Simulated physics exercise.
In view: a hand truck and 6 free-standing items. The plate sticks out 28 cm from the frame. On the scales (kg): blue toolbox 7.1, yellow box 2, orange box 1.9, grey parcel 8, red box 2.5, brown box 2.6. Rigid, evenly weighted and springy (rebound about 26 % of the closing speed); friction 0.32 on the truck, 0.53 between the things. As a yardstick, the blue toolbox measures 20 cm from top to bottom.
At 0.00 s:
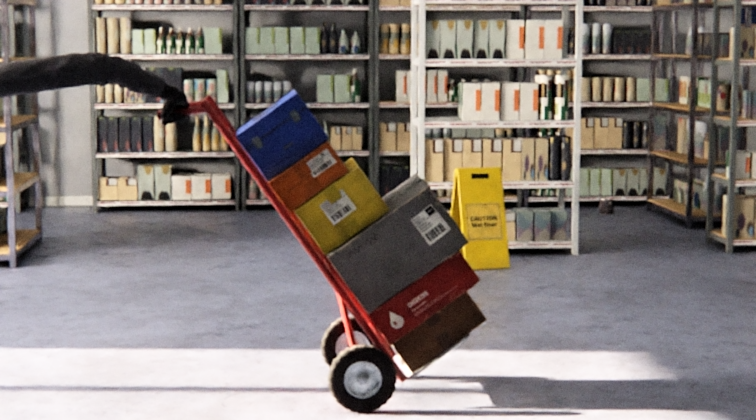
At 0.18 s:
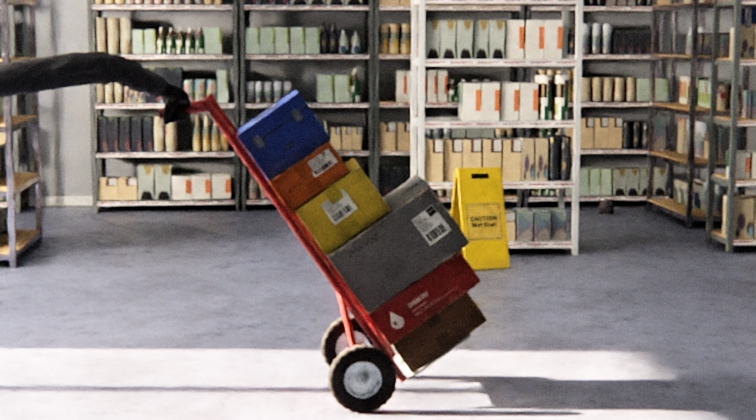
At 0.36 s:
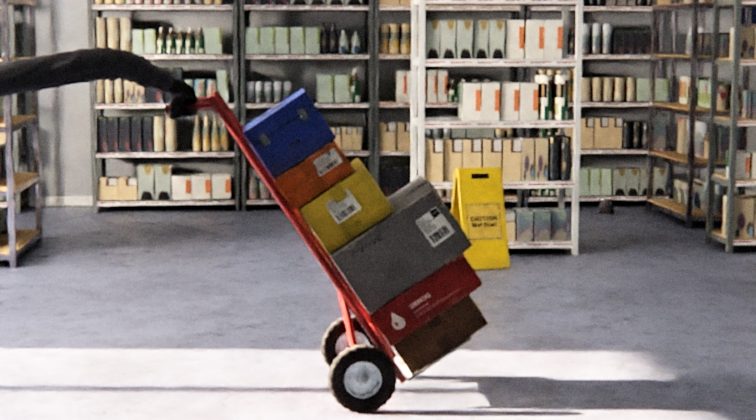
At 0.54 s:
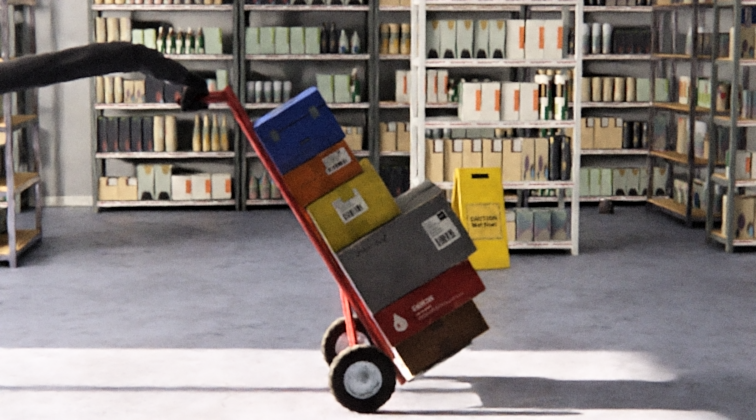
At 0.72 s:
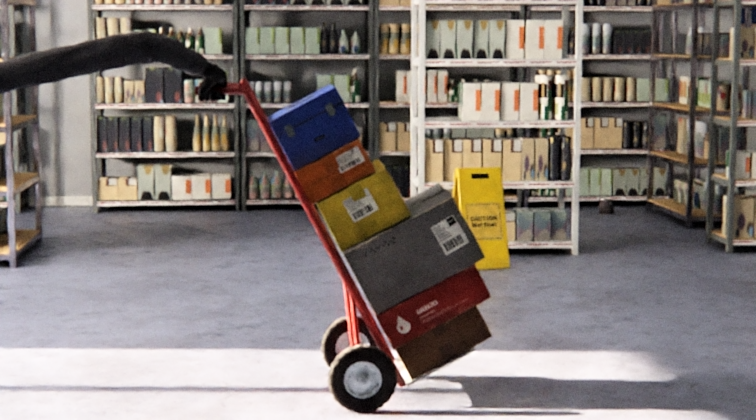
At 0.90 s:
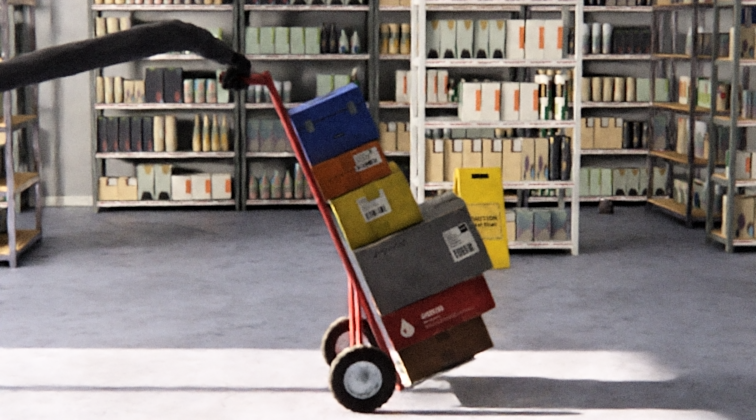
We see a dark arm holding the handle of a red hand truck stacked with colourful boxes and a blue toolbox on top, first leaning back almost still, then gradually raising it toward upright while the wheels stay in place.
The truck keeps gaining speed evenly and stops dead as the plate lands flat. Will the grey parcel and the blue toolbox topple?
The grey parcel stays upright and the blue toolbox stays upright.
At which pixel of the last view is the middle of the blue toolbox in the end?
Around (429, 133).
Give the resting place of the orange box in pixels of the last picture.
At about (427, 178).
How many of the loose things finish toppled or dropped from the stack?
0 of them.
Around 1.60 s, truck upright; blue toolbox tipped 3° against what carries it near (442, 131); grey parcel tipped 3° against what carries it near (462, 282); orange box tipped 3° against what carries it.
Around 1.80 s, truck upright; blue toolbox tipped 7° against what carries it near (462, 130); grey parcel tipped 7° against what carries it near (470, 282); orange box tipped 7° against what carries it.
Around 2.30 s, as before.
Around 2.50 s, truck upright; blue toolbox shifted 4 cm near (440, 131); grey parcel shifted 2 cm near (460, 282); orange box shifted 4 cm.
Finally (3.0 s), all 6 still in place (within 10 cm). Final places as that camera would see them, grey parcel near (456, 283), blue toolbox near (429, 133).
